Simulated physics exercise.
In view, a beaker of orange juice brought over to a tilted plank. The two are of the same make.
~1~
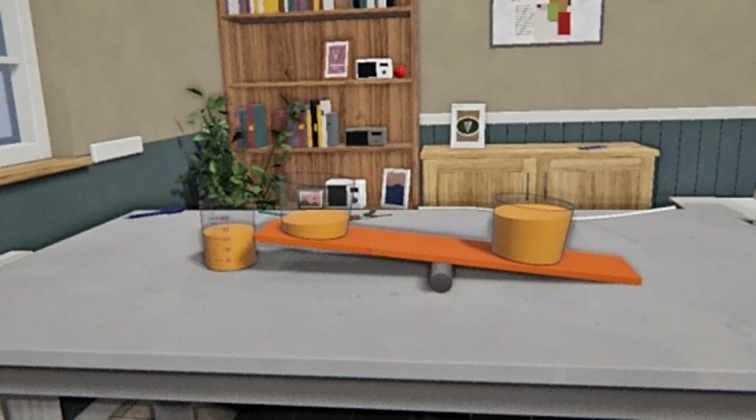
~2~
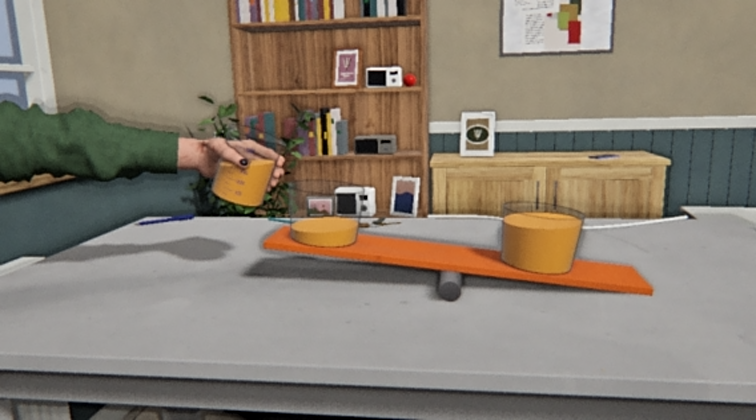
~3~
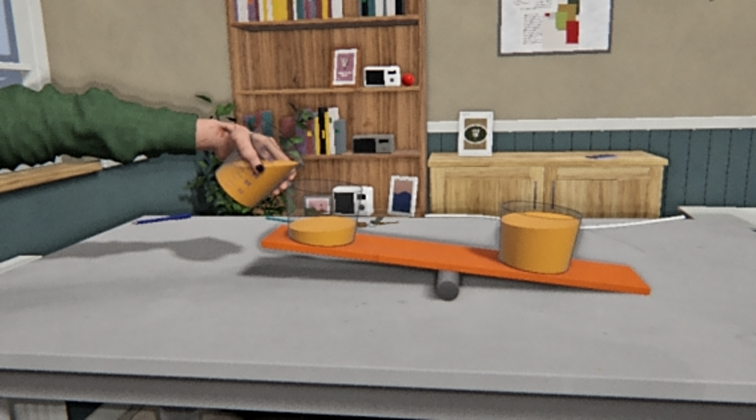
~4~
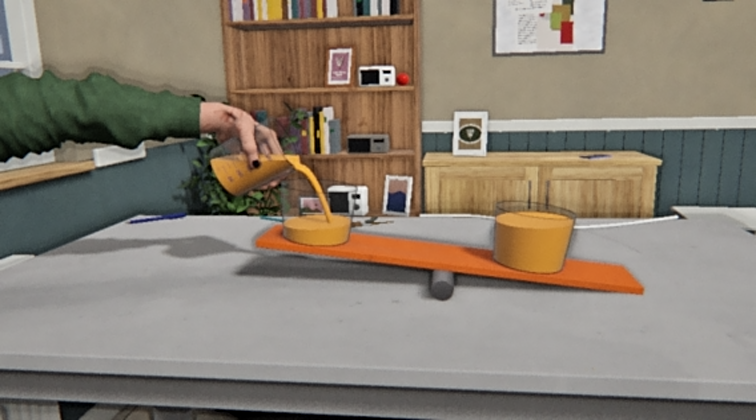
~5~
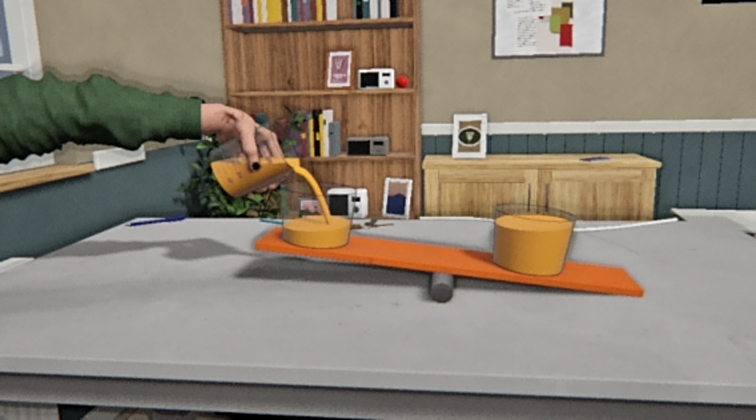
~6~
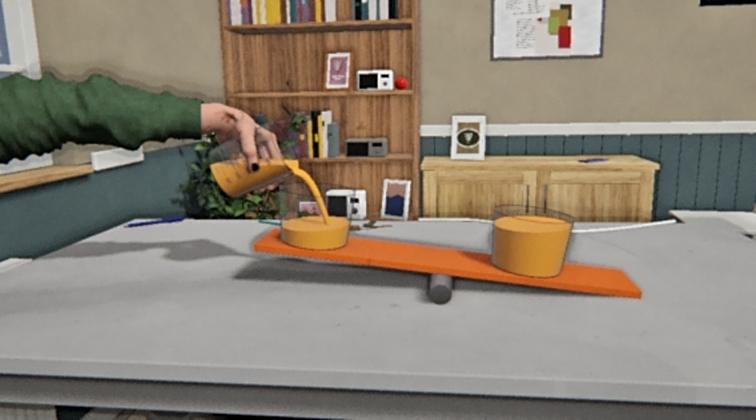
An orange plank lies tilted across a dark pipe on a grey table, seen from the front in a room with a wooden bookcase, plant and sideboard. A shallowly filled clear tub sits on its raised left side, a fuller one on its low right side, and a beaker of orange juice stands at left. A green-sleeved arm lifts the beaker, tips it and pours into the left tub, while the plank stays tilted and the view shifts slightly.
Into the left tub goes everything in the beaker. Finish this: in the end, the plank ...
In the end, the plank swings down.
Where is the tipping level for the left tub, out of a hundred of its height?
My estimate is near 40 percent.
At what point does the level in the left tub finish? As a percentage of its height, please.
Fill level: About 60 percent.
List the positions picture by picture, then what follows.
Before the pour; beaker (229, 232) about half full; left tub (316, 204) about a quarter full, raised; right tub (530, 227) about three quarters full, on the low side, in the first picture.
The beaker is on its way; pipe (450, 290); left tub about a quarter full, surface at (324, 225), in the second picture.
The orange juice nears the lip; beaker (260, 165) tipped 50° with all of its load; left tub (323, 211) about a quarter full, in the third picture.
Pouring; pipe (442, 289); left tub about a quarter full, surface at (317, 223); right tub about three quarters full, surface at (534, 221), in the fourth picture.
Pouring; beaker (256, 159) tipped 65° with nearly all of its load; left tub (318, 213) about a quarter full, in the fifth picture.
Pouring; pipe (441, 293); left tub about a third full, surface at (316, 224); right tub about three quarters full, surface at (532, 225), in the sixth picture.
A moment on, the left tub is about half full; the plank has swung over, and that end is down.
When it is over, the left tub is about two thirds full; the plank has swung over, and that end is down.
